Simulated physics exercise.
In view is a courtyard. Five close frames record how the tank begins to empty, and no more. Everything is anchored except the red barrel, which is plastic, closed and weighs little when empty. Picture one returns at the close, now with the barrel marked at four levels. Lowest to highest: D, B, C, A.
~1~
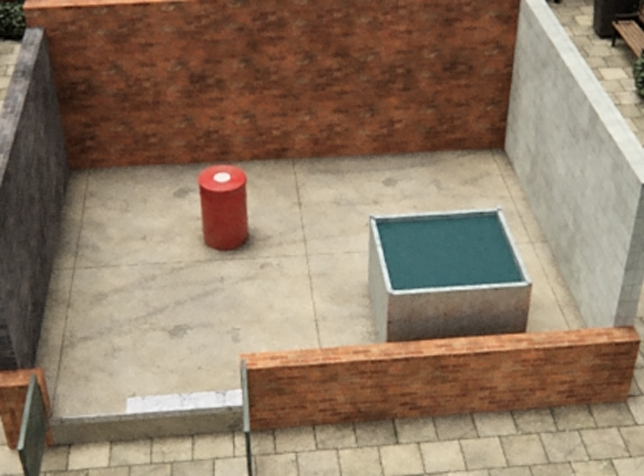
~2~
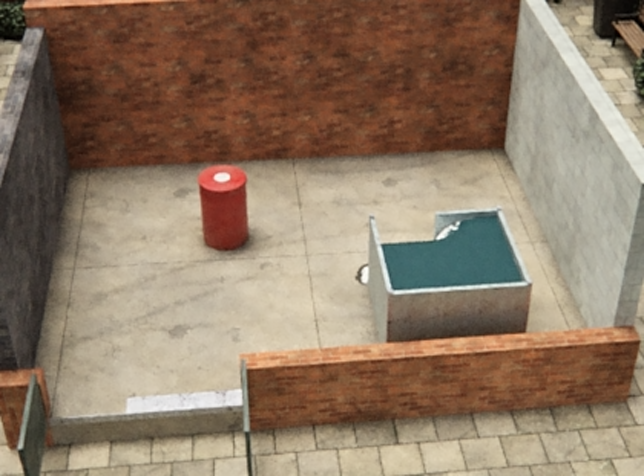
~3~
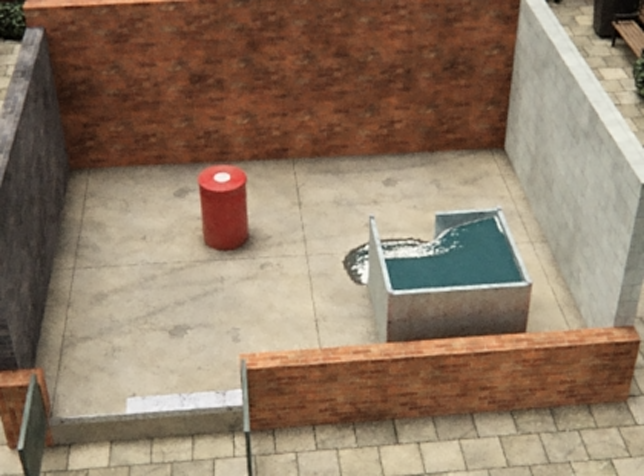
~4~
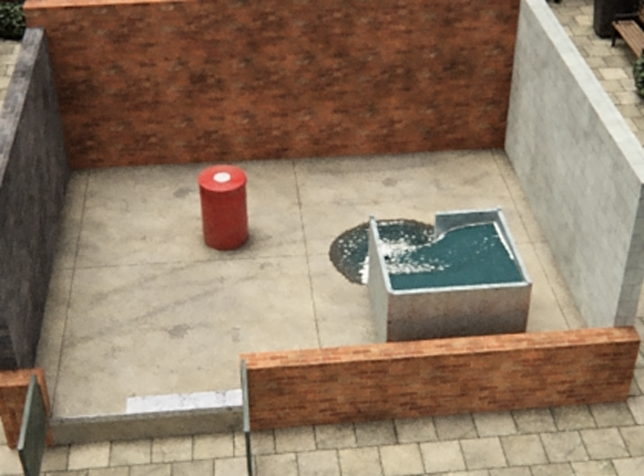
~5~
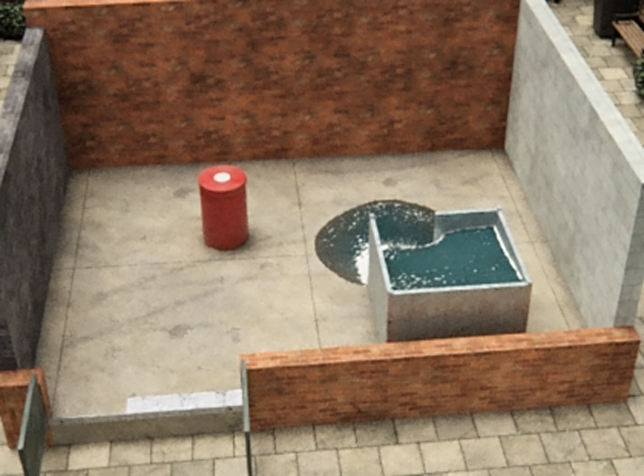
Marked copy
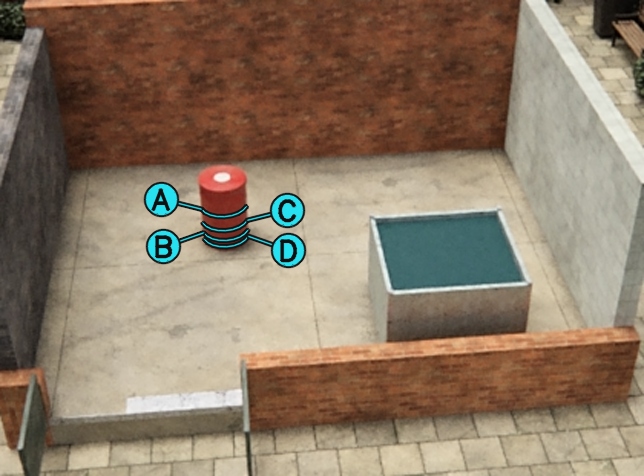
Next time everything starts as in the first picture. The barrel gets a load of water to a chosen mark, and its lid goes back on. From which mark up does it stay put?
D is the one.
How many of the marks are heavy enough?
All of the four.
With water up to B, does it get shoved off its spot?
No, that is safe.
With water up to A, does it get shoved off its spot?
No.
In cyan, A at (224, 216); B at (226, 240); C at (225, 230); D at (226, 246); from the bottom up D, B, C, A.
Choosing A, it does not move.
Choosing B, it does not move.
Choosing C, it does not move.
Choosing D, it shifts by a finger or two and stays.
